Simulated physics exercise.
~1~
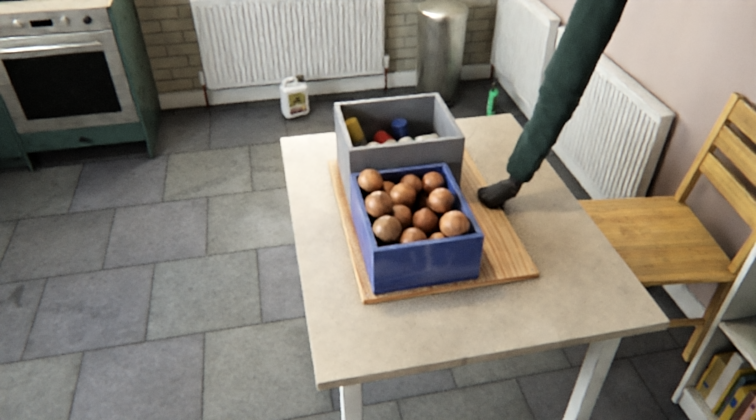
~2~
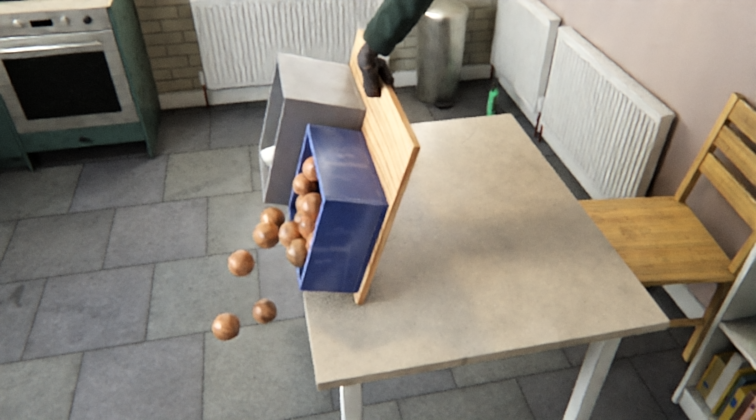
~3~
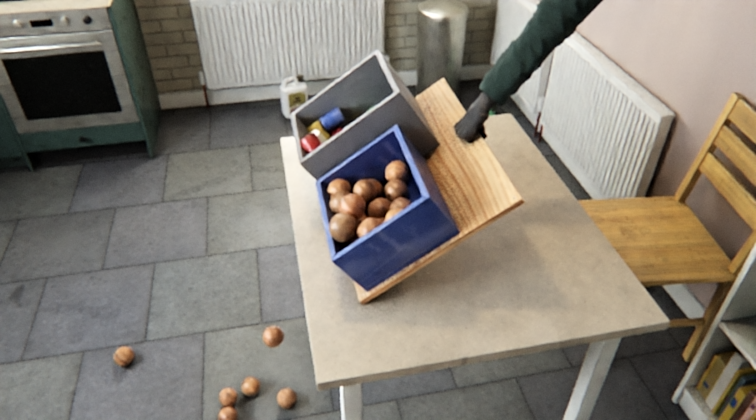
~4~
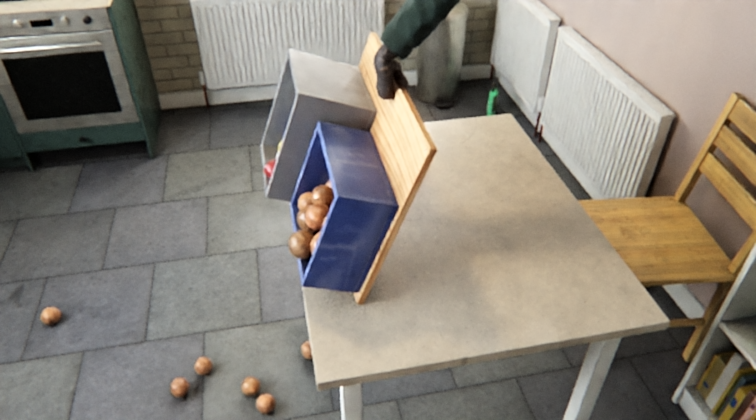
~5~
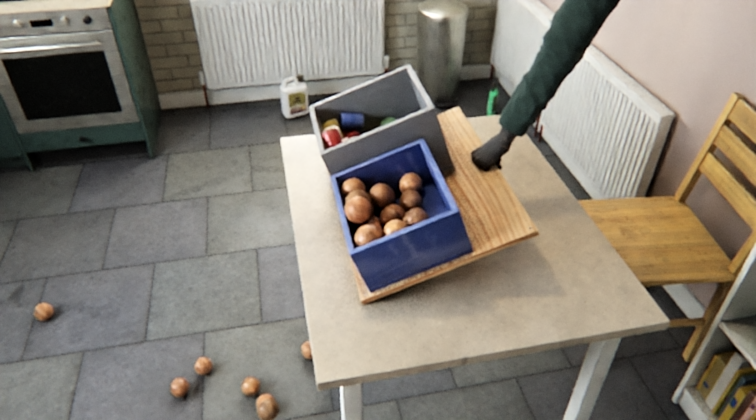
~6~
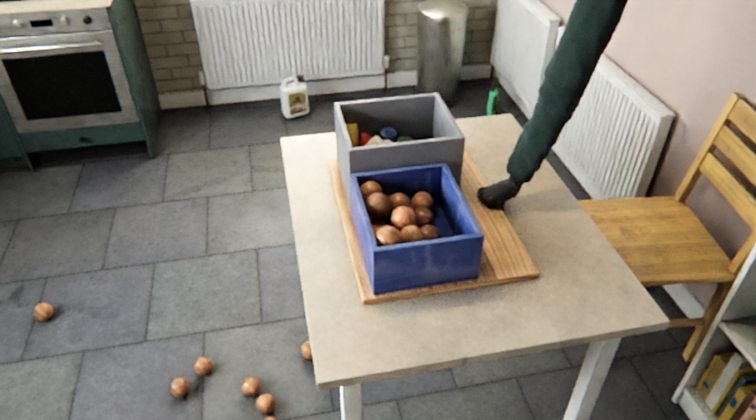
A dark-gloved hand in a green sleeve grips the right end of a wooden board on a pale table, seen from above in a grey-tiled kitchen. On the board sit a blue box of reddish-brown balls and, behind it, a grey box of small colourful jars. The hand lifts the board steeply onto its left edge, and several balls spill to the floor. It lowers the board partway, then raises it steeply again as the fallen balls roll and settle. Finally the board is laid flat, with many balls still in the blue box and the jars still in the grey one.
